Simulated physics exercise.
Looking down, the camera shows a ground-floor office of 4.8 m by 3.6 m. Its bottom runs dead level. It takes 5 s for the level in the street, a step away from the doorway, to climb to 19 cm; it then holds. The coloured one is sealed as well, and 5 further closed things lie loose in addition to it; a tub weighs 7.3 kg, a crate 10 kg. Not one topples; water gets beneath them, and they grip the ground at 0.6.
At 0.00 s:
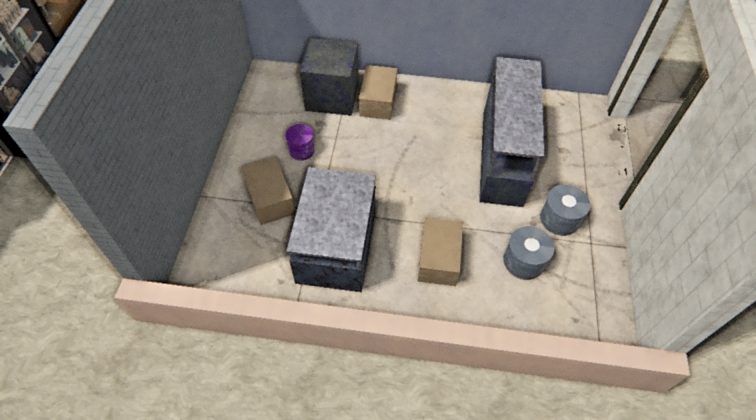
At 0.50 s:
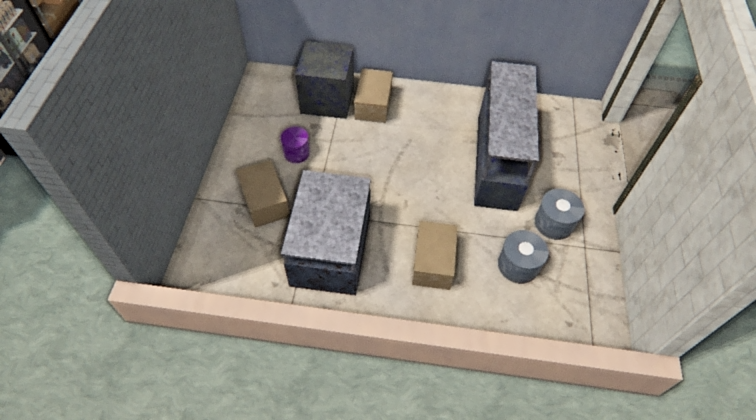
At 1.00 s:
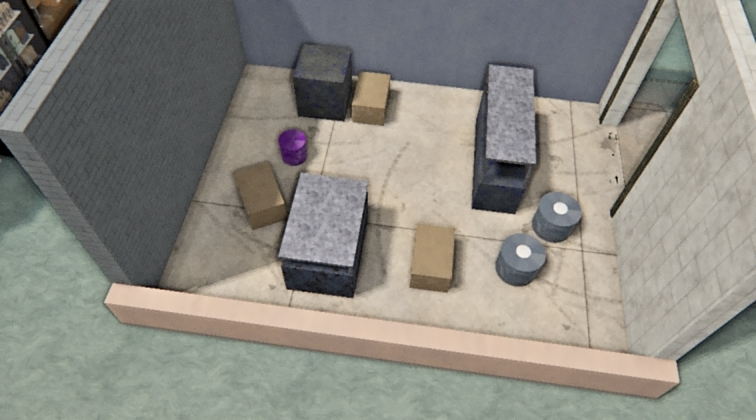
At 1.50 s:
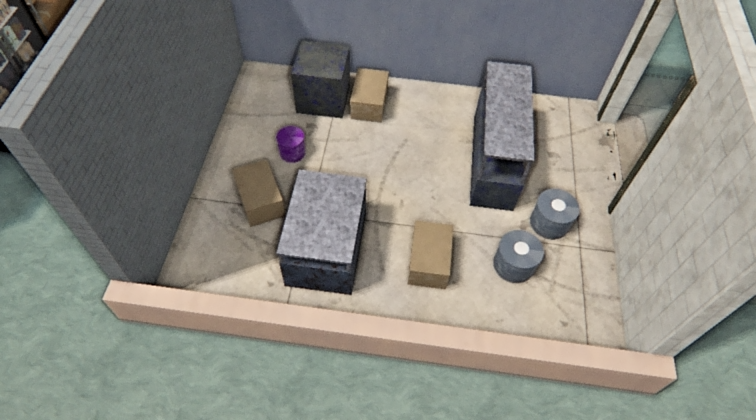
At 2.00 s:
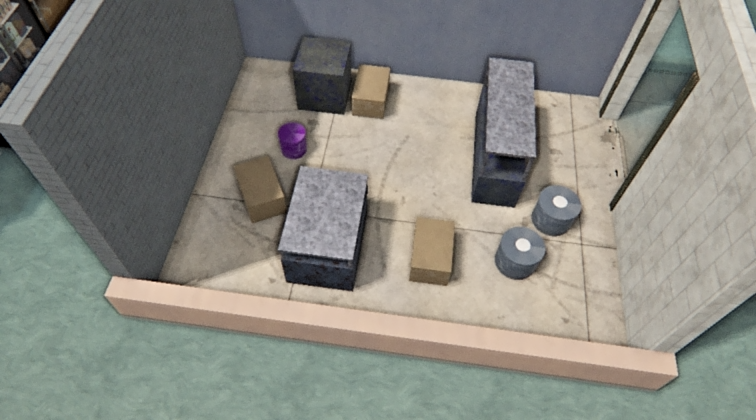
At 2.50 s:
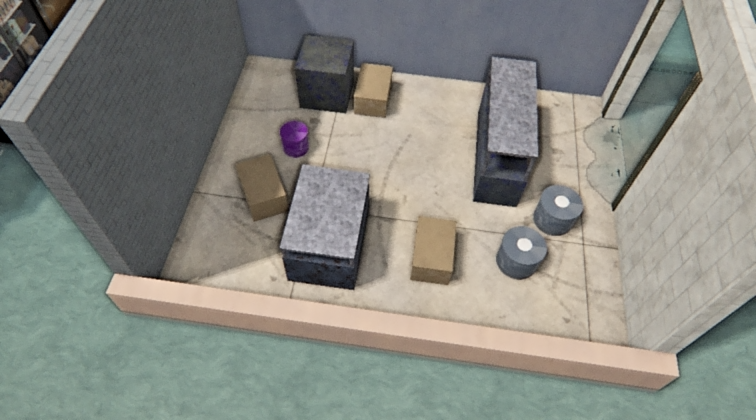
The footage shows a walled room from above, holding dark blocks, brown boxes, grey cylinders and a purple pail, as greenish water covers the ground outside and a small patch then spreads inside at the right-hand doorway; the objects stay put.
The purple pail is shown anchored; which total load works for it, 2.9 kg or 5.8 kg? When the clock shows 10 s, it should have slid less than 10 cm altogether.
Lighter.
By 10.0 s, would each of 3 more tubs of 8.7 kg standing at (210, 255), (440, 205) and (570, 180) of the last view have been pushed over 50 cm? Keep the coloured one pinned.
Note, in sequence: Not exceeded, not exceeded, exceeded.
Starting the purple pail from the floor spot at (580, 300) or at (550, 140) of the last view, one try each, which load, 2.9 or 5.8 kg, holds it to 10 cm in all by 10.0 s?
In that order: No load works; no load works.
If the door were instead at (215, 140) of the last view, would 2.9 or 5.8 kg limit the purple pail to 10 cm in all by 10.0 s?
If so, then both options fall short.
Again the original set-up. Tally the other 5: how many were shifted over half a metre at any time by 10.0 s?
The number is 2.
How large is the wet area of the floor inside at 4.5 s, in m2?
I'd estimate close to 2.5 m2.
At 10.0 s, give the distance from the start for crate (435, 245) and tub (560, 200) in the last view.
Respectively 30 and 120 centimetres.
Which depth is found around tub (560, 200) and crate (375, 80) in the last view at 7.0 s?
First roughly 5 cm, second roughly 3 cm.
After 3.5 s the purple pail would be 0 cm from its start with 2.9 kg and 0 cm from its start with 5.8 kg; 0 cm of water round it then.
After 4.5 s the purple pail would be 0 cm from its start with 2.9 kg and 0 cm from its start with 5.8 kg; 0 cm of water round it then.
After 7.0 s the purple pail would be 0 cm from its start with 2.9 kg and 0 cm from its start with 5.8 kg; 0 cm of water round it then.
After 10.0 s the purple pail would be 2 cm from its start with 2.9 kg and 0 cm from its start with 5.8 kg; 4 cm of water round it then.
